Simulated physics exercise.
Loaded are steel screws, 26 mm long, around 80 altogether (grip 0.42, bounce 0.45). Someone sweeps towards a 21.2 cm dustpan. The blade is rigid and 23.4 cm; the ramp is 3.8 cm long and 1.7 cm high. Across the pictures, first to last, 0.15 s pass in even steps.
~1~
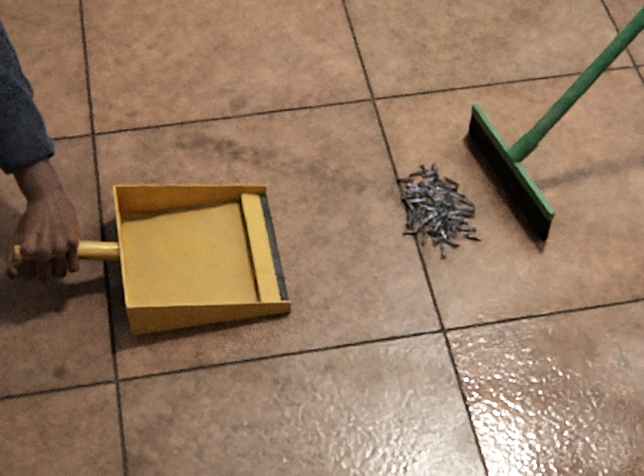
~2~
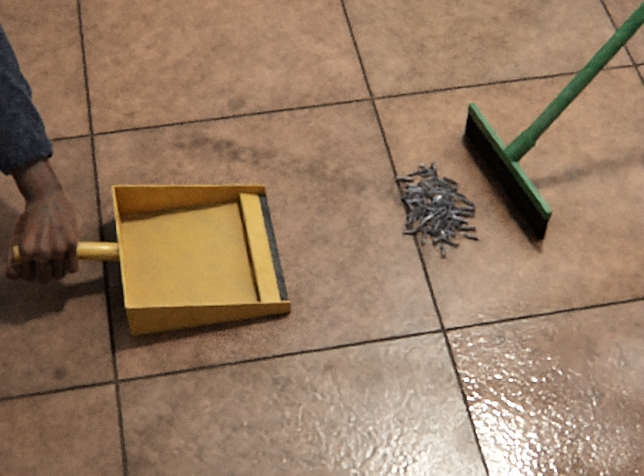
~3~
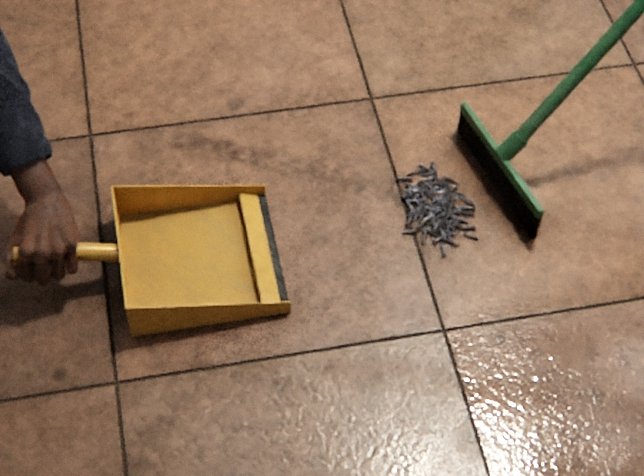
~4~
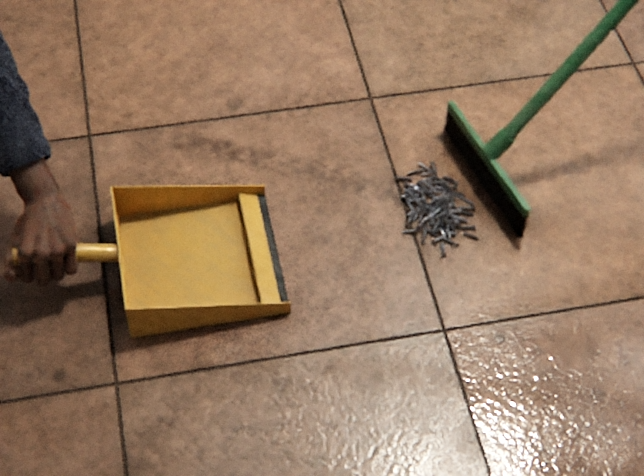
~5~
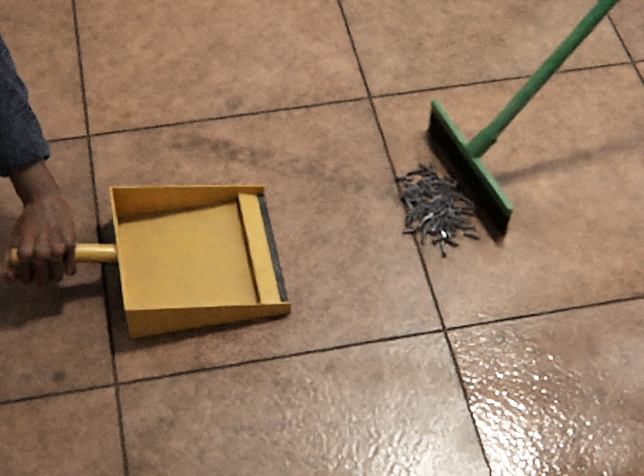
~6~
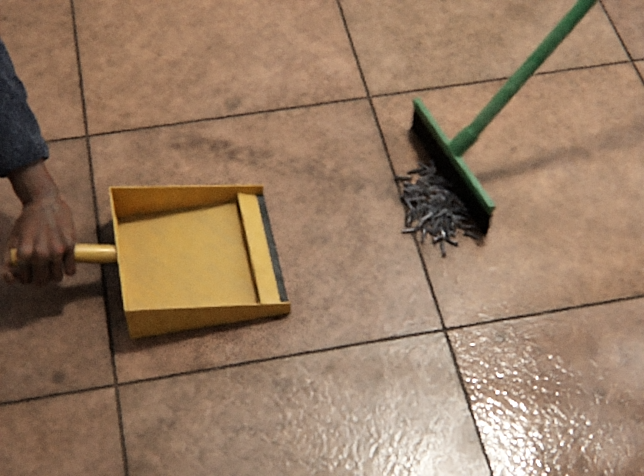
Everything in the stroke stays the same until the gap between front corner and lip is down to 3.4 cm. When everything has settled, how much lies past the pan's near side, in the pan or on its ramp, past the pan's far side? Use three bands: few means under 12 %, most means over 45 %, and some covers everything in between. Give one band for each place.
Near side: Few, pan: Few, far side: Some.
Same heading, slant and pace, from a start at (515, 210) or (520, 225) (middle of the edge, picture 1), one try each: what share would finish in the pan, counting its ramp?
Estimates: 5 percent and 10 percent.
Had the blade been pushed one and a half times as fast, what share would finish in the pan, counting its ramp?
Then about 25 per cent.
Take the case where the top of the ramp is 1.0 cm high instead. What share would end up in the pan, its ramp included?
Something like 5 per cent, ramp included.
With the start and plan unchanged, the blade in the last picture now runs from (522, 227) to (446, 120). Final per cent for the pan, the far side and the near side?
Split: Pan = 5, far = 0, near = 15.
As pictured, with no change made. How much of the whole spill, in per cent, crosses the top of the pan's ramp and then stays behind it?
I'd put it near 0 per cent.
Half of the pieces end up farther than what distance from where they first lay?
Median: Approx. 22 cm.
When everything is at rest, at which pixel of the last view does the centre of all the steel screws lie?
Approximately (286, 222) in the last view.
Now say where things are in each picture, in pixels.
Blade from (550, 216) to (475, 111), moved 0.0 cm, 0 of the pieces shifted so far; middle of the pieces at (441, 210); pan at (189, 264), in the first frame.
Blade from (547, 215) to (472, 110), moved 0.4 cm, 0 of the pieces shifted so far; middle of the pieces at (440, 209), in the second frame.
Blade from (539, 214) to (464, 109), moved 1.5 cm, 0 of the pieces shifted so far; middle of the pieces at (440, 209), in the third frame.
Blade from (526, 213) to (451, 108), moved 3.4 cm, 0 of the pieces shifted so far; middle of the pieces at (440, 209), in the fourth frame.
Blade from (509, 211) to (434, 106), moved 5.9 cm, 0 of the pieces shifted so far; middle of the pieces at (440, 208), in the fifth frame.
Blade from (490, 210) to (417, 105), moved 8.5 cm, 13 of the pieces shifted so far; middle of the pieces at (433, 208); pan at (187, 266), in the sixth frame.
Then, 0.14 s after the last picture, middle of the blade 16 cm from the lip; 0 % over the lip, far side 15 %, near side 0 %.
Then, 0.23 s after the last picture, middle of the blade 9 cm from the lip; 0 % over the lip, far side 20 %, near side 0 %.
Then, 0.46 s after the last picture, middle of the blade 6 cm from the lip; 5 % over the lip, far side 20 %, near side 5 %.
In the end, near side 0 %, pan 5 %, far side 20 %, in front of the lip or behind the blade 75 %.
